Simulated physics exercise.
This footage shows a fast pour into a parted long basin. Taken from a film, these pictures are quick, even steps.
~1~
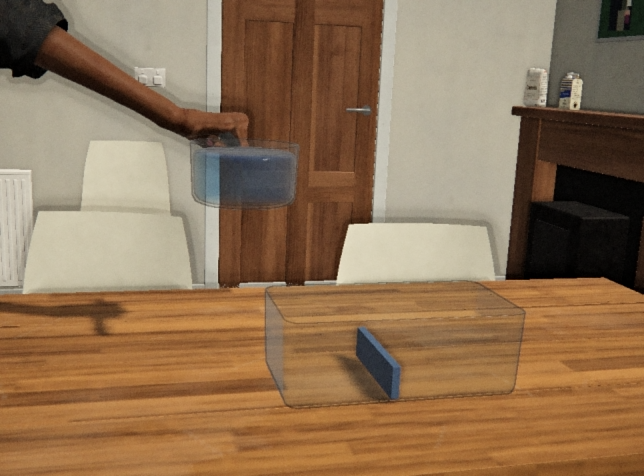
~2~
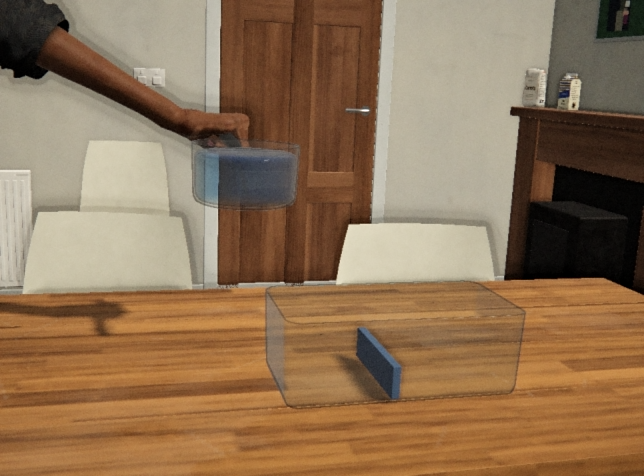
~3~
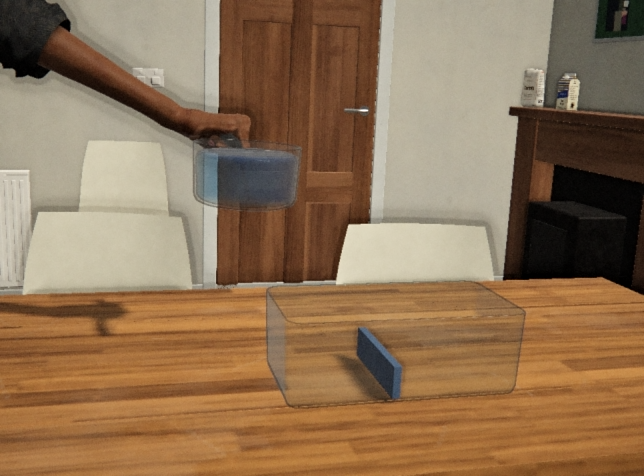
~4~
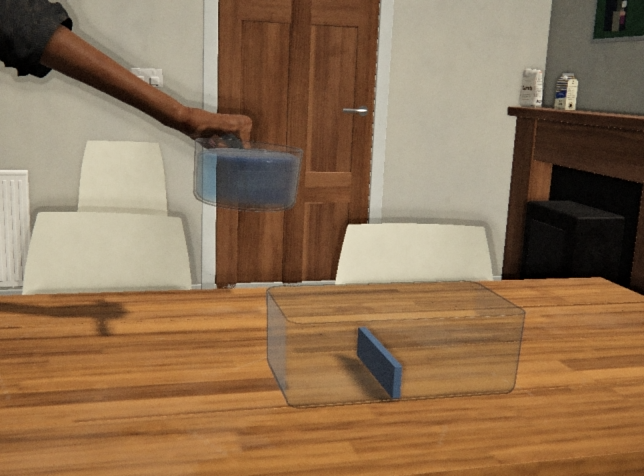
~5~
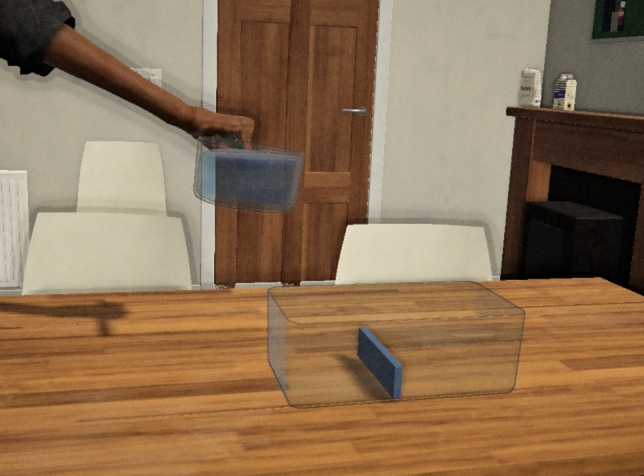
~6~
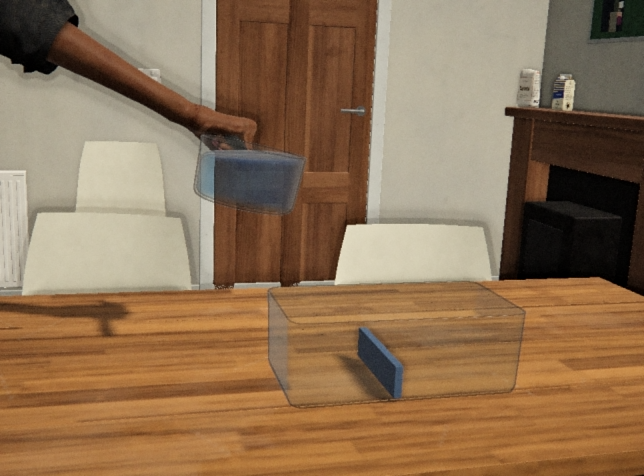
A hand at the upper left holds a clear container of blue liquid and slowly tips it slightly down to the right, in a room seen from across a wooden table. On the table sits a long, clear, empty basin with a low blue divider inside, while white chairs, a brown door and a dark fireplace stand behind. The basin stays still, and the view barely shifts.
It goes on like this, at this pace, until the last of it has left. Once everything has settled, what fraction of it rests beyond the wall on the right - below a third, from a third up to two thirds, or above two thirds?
The share right of the wall ends up below a third.
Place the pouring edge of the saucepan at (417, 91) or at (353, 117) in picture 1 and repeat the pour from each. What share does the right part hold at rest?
The first gives 90 %, the second 75 %.
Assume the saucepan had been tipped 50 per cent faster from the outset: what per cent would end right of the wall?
Around 5 percent ends up there.
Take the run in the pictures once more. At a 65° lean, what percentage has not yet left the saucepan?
It still holds close to 55 per cent at that lean.
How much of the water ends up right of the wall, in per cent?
It is close to 5 per cent.
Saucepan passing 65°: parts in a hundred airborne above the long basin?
30 per cent.
A moment on, the saucepan is tipped part way and 55 per cent is still to pour, 13 is left of the wall and 0 right of it.
Next, the saucepan is tipped right over and 8 per cent is still to pour, 78 is left of the wall and 1 right of it.
Then the saucepan is tipped right over and 0 per cent is still to pour, 94 is left of the wall and 4 right of it.
Later the saucepan is tipped right over and 0 per cent is still to pour, 94 is left of the wall and 4 right of it.
Finally, 94 per cent lies left of the wall, 4 right of it and 2 outside.
